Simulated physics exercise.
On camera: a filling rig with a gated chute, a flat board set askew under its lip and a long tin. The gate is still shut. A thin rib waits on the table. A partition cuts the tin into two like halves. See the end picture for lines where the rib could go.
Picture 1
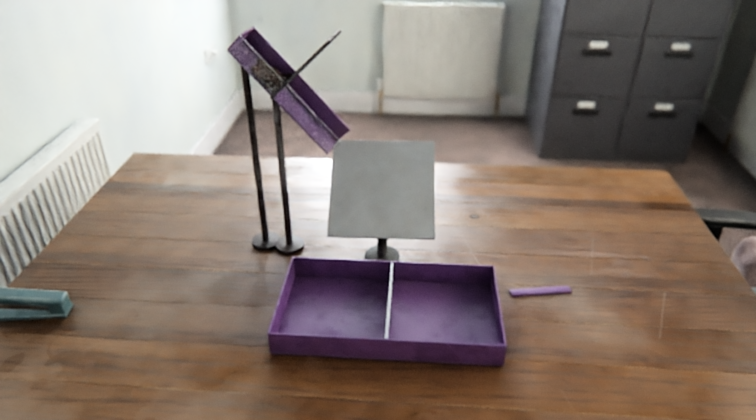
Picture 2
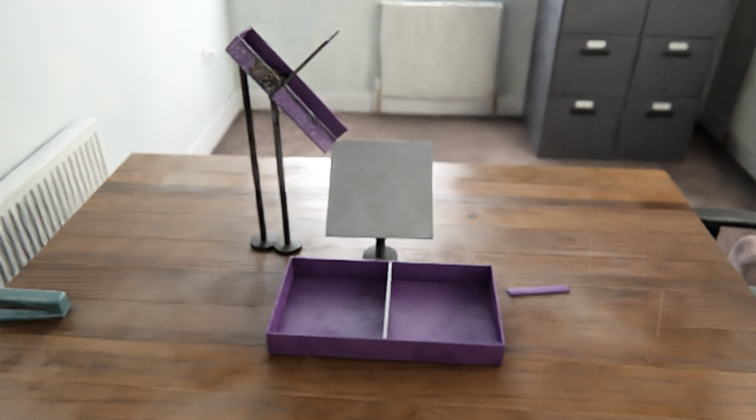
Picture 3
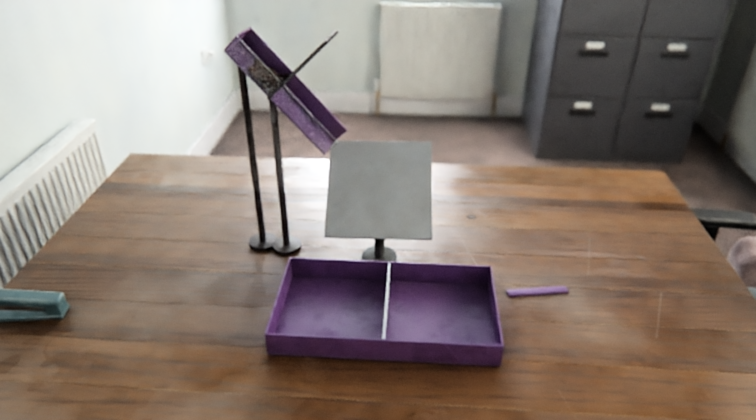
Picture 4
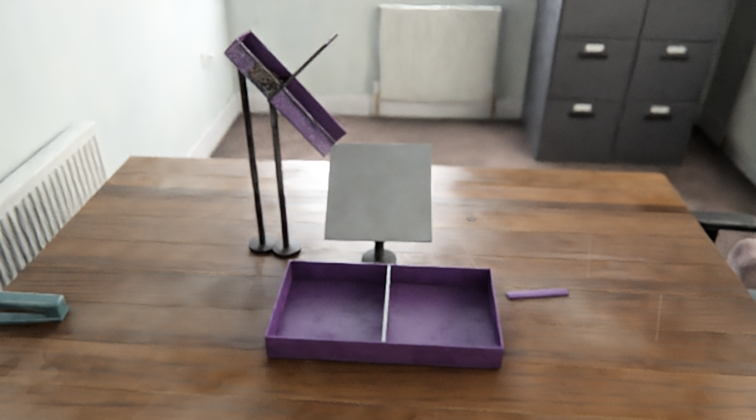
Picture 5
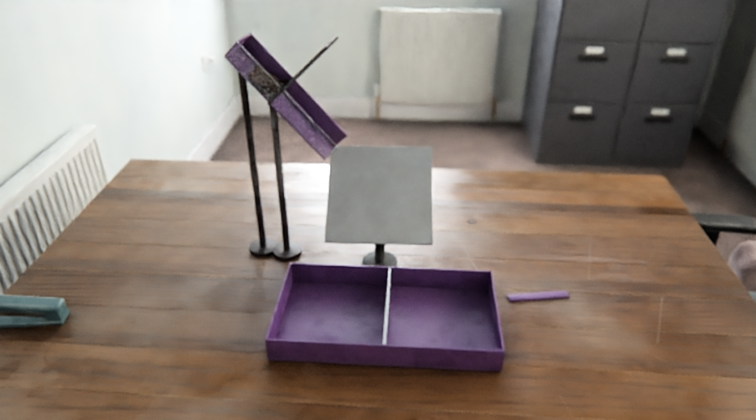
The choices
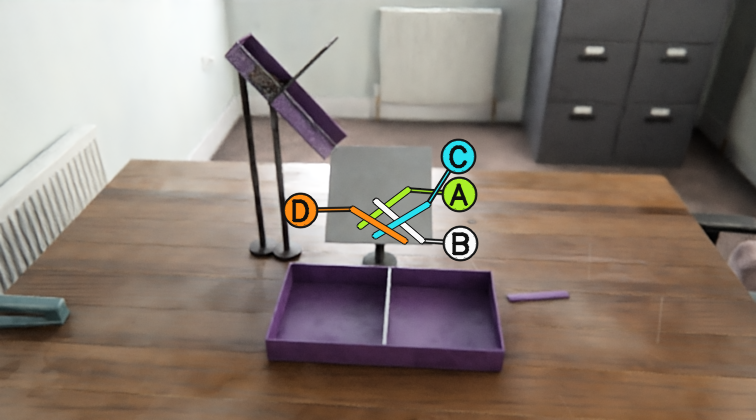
A wooden table held a divided purple tray, a tilted grey board and a raised purple chute on dark stands, with a thin purple strip lying to the right; nothing moved except the view, shifting slightly.
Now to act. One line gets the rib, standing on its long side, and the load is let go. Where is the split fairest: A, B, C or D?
B is best.
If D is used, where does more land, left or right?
Right.
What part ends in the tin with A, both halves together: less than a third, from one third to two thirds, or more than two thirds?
It is more than two thirds.
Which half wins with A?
The left half.
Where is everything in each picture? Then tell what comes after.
The first picture shows load behind the gate at (272, 76), allspice berries; lip of the chute at (332, 148), sloping fairly steeply.
The second picture shows middle of the board at (381, 187), tilted fairly steeply; middle of its low edge at (379, 237); of its high edge at (382, 140).
The third picture shows front corners of the tin at (266, 334) and (503, 346); front end of its middle wall at (383, 340).
The fourth picture shows middle of the load at (269, 79); lip at (329, 151).
The fifth picture shows middle of the load at (269, 82); lip at (329, 153).
On the marked copy, line A from (408, 189) to (360, 226); line B from (376, 201) to (422, 240); line C from (427, 204) to (375, 235); line D from (352, 209) to (404, 241).
With A, of what is caught, nearly all in the left half, a small part in the right.
With B, of what is caught, about a third in the left half, about two thirds in the right.
With C, of what is caught, most in the left half, a small part in the right.
With D, of what is caught, a stray few in the left half, nearly all in the right.
